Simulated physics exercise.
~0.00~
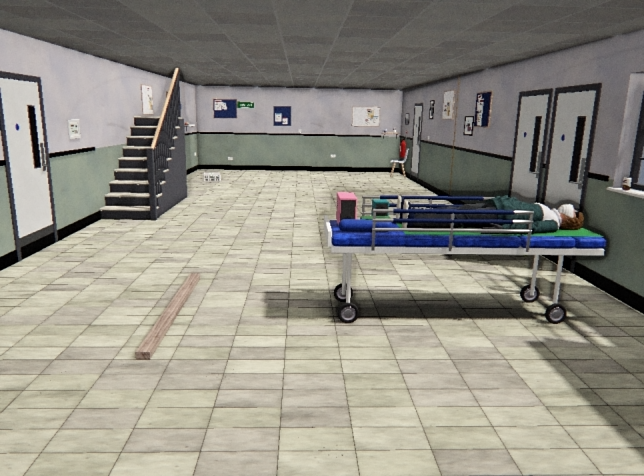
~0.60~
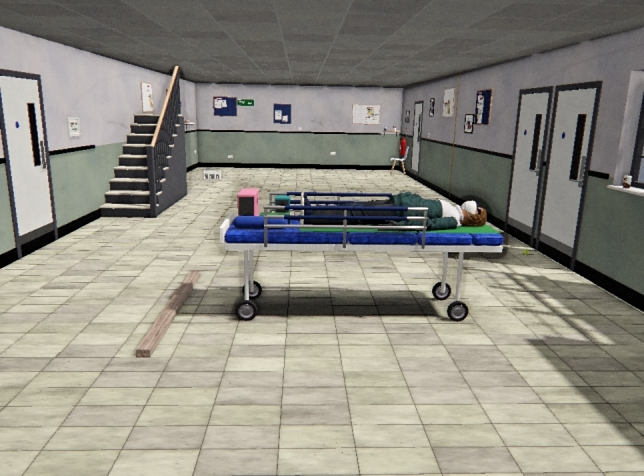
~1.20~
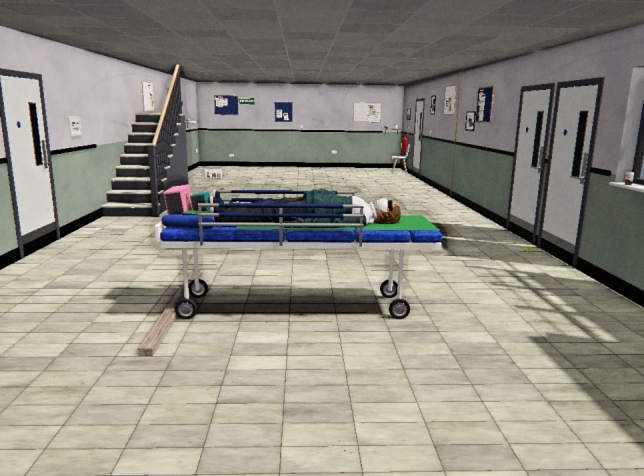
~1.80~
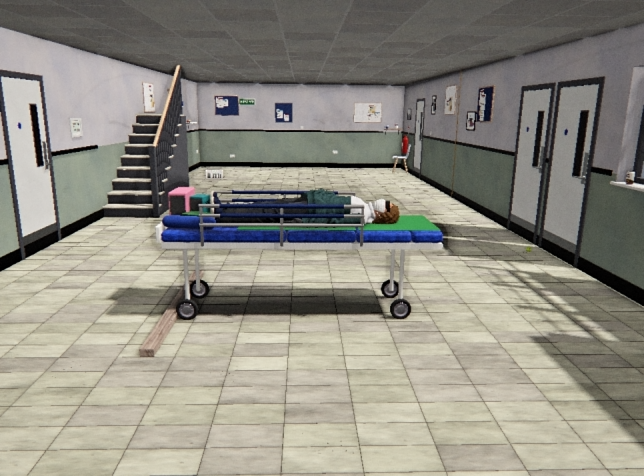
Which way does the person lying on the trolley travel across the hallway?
The person travels to the left, carried along on the trolley until it stops by the wooden strip.
